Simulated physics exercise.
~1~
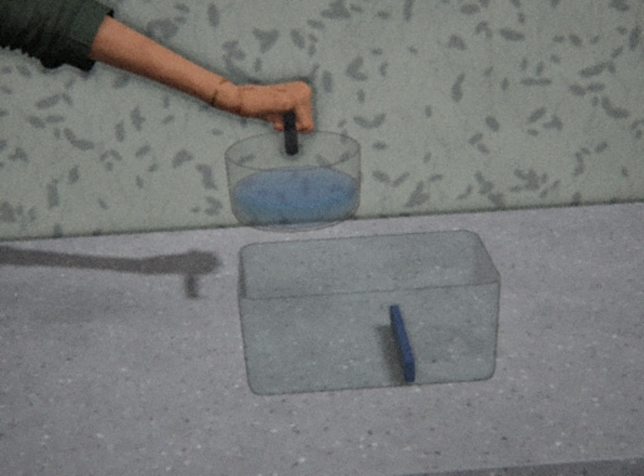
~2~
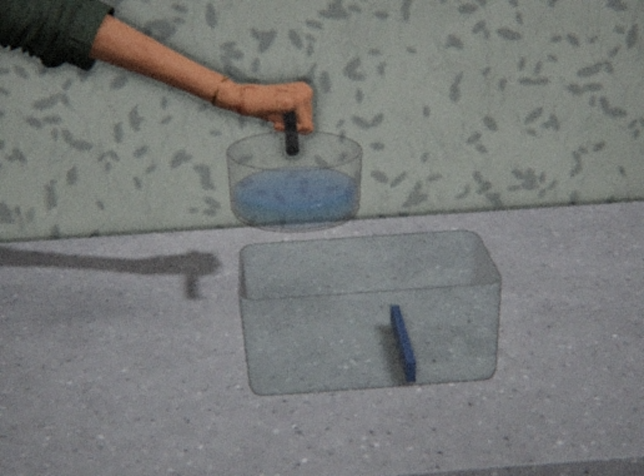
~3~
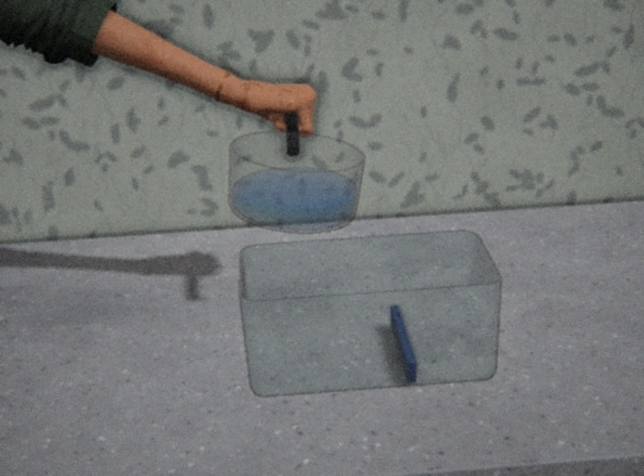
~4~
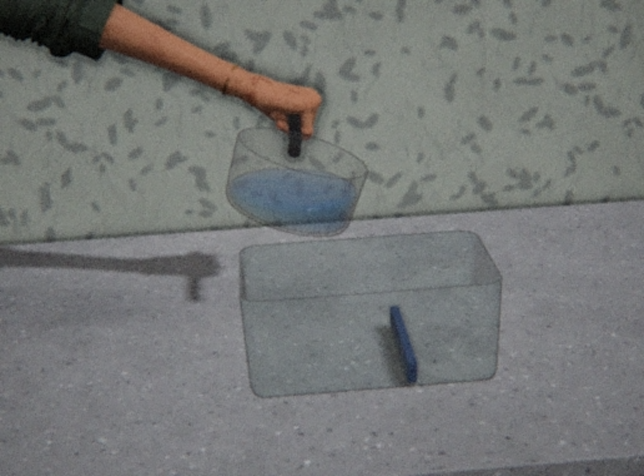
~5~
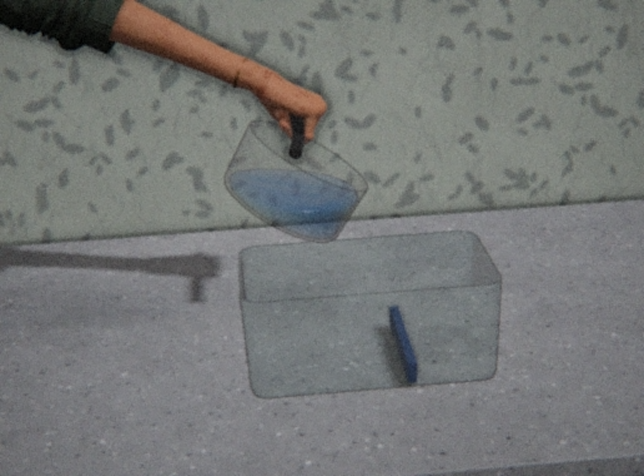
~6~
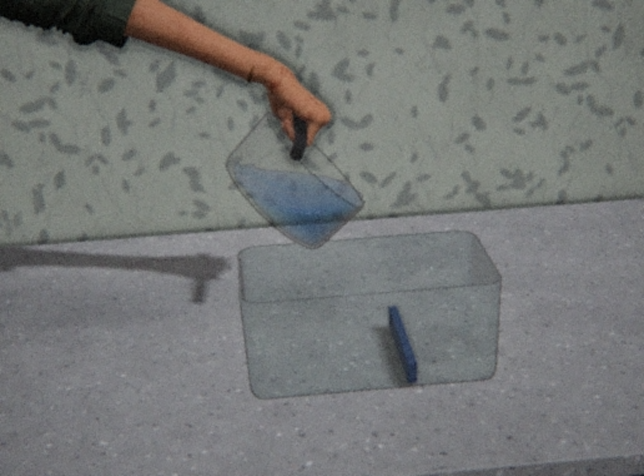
Against a leaf-patterned wall, a hand steadily tilting a clear pan of blue water rightward above a long clear basin.
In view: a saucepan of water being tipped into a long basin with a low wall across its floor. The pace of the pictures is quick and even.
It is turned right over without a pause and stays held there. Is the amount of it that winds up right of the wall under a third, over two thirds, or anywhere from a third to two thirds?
In the end it is under a third.
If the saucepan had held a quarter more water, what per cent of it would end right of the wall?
Near 30 parts in a hundred.
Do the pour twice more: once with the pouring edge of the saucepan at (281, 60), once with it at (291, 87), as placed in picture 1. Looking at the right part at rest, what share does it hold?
Close to 20 % for the first start and close to 20 % for the second.
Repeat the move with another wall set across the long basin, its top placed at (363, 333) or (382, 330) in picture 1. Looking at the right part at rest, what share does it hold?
Record: Case 1 near 60 %, case 2 near 40 %.
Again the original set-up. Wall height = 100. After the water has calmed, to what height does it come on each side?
Left part: 50 per cent; right part: 30.
A moment on, the saucepan is tipped right over and 14 per cent is still to pour, 60 is left of the wall and 9 right of it.
Next, the saucepan is tipped right over and 2 per cent is still to pour, 71 is left of the wall and 21 right of it.
Then the saucepan is tipped right over and 0 per cent is still to pour, 73 is left of the wall and 23 right of it.
Later the saucepan is tipped right over and 0 per cent is still to pour, 73 is left of the wall and 24 right of it.
In the end 73 per cent lies left of the wall, 24 right of it and 3 outside.
